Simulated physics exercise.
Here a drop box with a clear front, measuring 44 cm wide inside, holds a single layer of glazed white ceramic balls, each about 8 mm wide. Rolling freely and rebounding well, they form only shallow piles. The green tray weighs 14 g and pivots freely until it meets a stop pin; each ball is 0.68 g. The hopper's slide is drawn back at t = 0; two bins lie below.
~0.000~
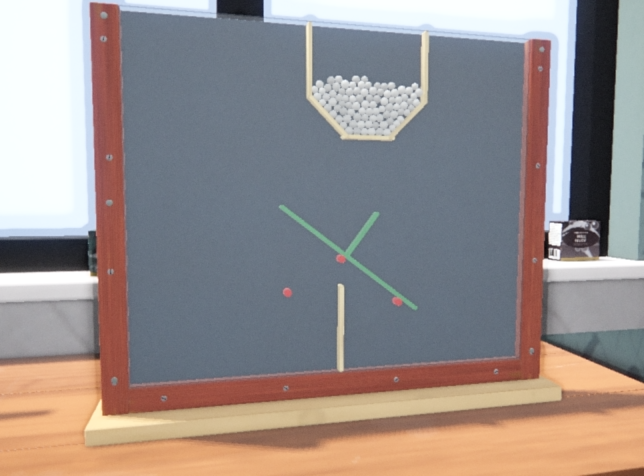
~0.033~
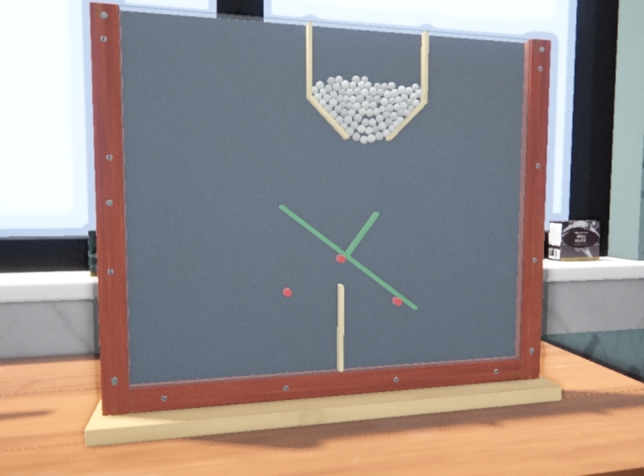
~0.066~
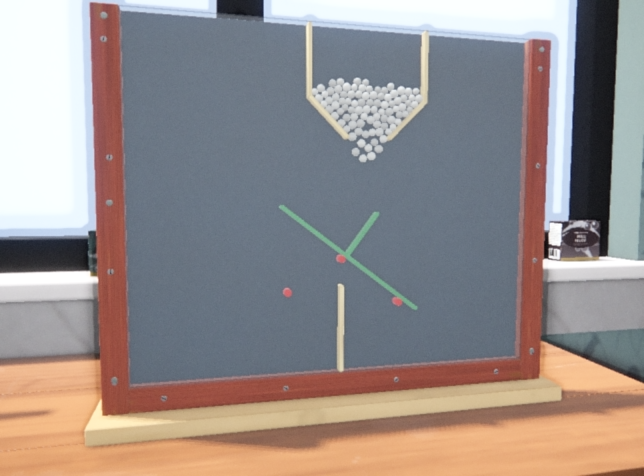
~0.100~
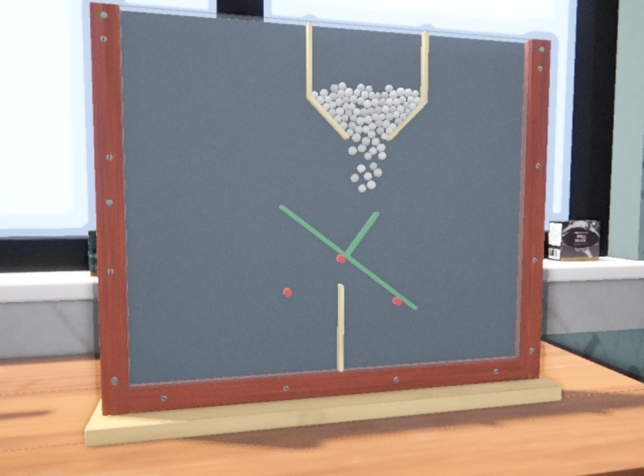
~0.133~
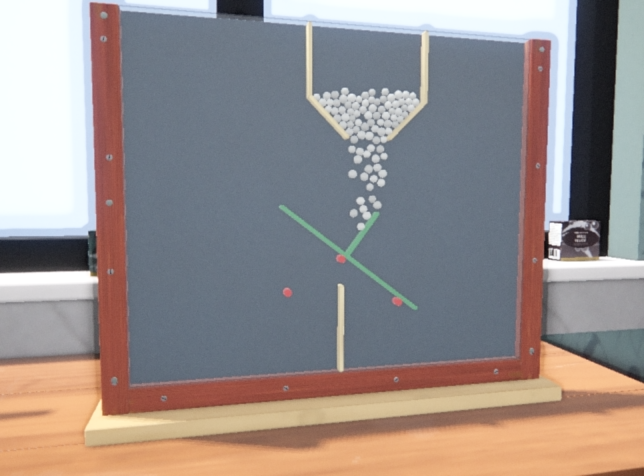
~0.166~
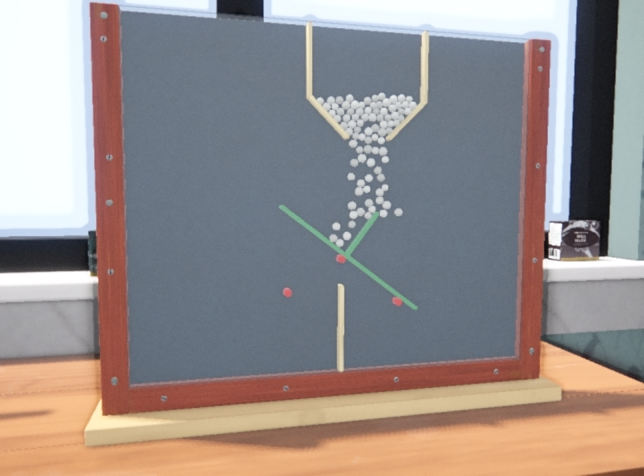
On a wooden tabletop, a framed upright panel holds a hopper of small white balls; its bottom opens and balls stream down onto a green tilted tray with an upright wall, some gathering left of the wall while the tray stays still.
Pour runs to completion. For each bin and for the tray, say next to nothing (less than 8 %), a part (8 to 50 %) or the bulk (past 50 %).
When it all stops, the right bin holds a middling amount, the left bin holds very little, and the tray holds the greater portion.
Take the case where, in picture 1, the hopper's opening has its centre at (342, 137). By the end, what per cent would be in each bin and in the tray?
Final shares - right bin: 15, left bin: 85, tray: 0.
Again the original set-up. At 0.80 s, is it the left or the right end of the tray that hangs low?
Right.
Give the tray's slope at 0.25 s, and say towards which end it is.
Tilt: About 35 degrees; low end: Right.
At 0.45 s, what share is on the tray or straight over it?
My estimate is around 75 in a hundred.
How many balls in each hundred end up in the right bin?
It comes to about 40 percent.
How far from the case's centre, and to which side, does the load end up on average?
Some 5 cm right of it.
By 0.45 s 100 % have left the hopper; tray right end down 37°; on or over it 75 %, past it to the left 0 %, to the right 25 %.
By 0.80 s 100 % have left the hopper; tray right end down 37°; on or over it 60 %, past it to the left 0 %, to the right 40 %.
At rest by 1.7 s, right bin 40 %, left bin 0 %, tray 60 %; tray right end down 37°.
